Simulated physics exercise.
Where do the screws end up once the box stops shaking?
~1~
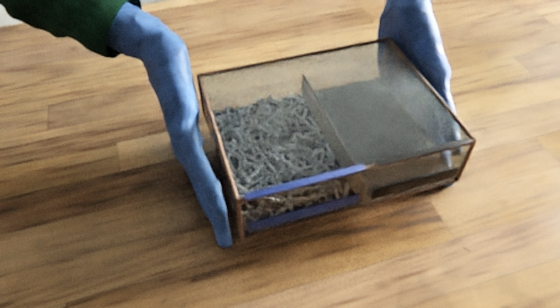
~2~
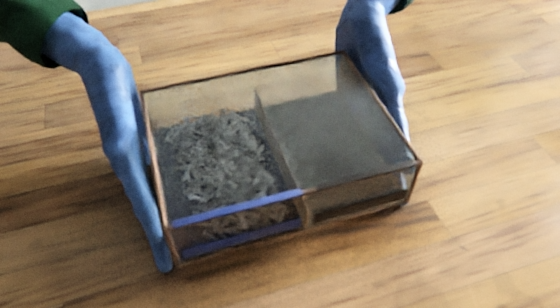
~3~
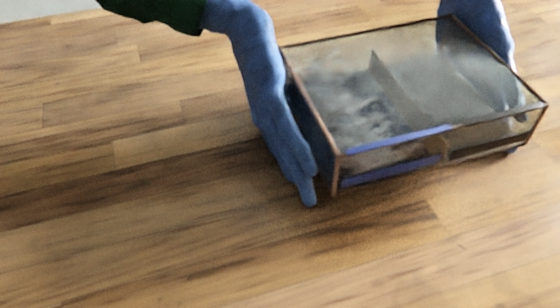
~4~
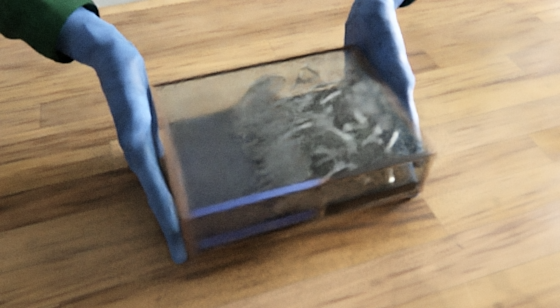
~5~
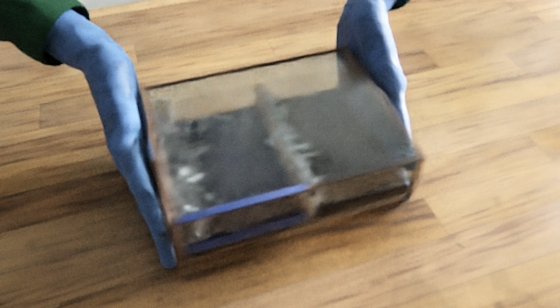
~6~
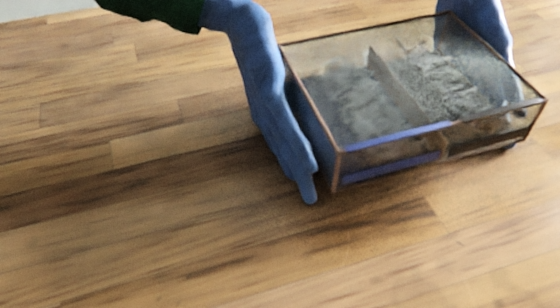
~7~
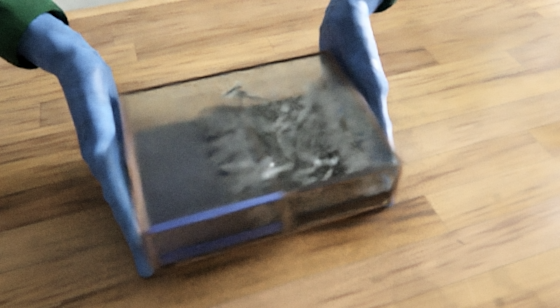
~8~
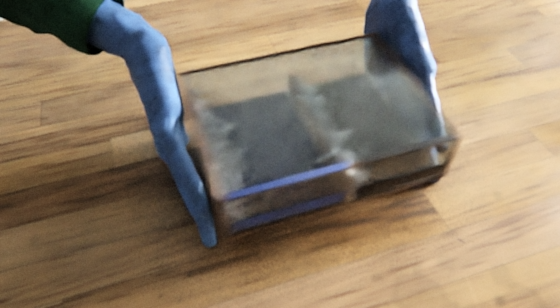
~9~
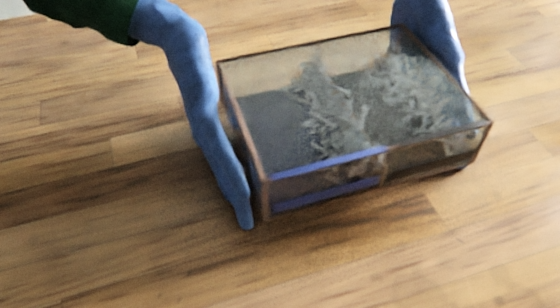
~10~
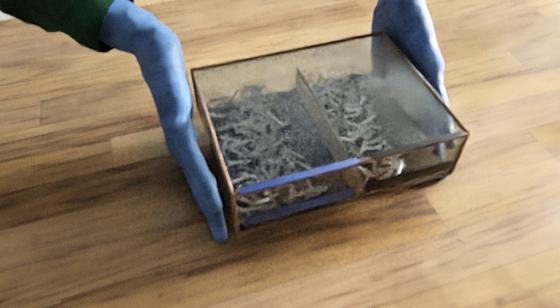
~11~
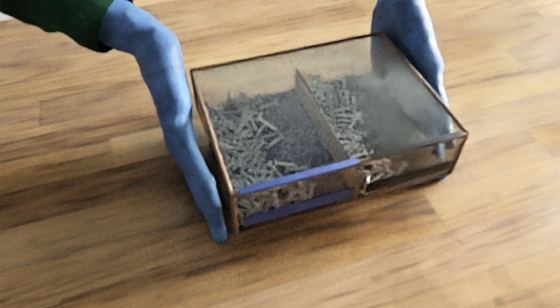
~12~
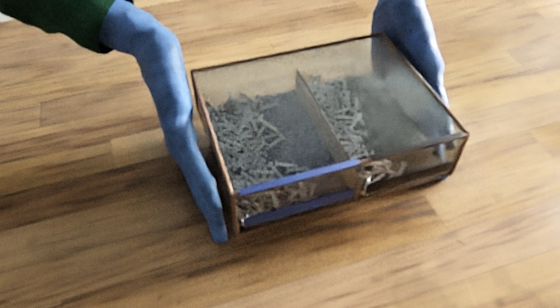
They end up shared between both compartments, with a good portion lying in the blue-marked left one and a good portion in the dark-marked right one.
Gloved blue hands shaking a clear-lidded divided box of small grey screws side to side, leaving them spread across both compartments.
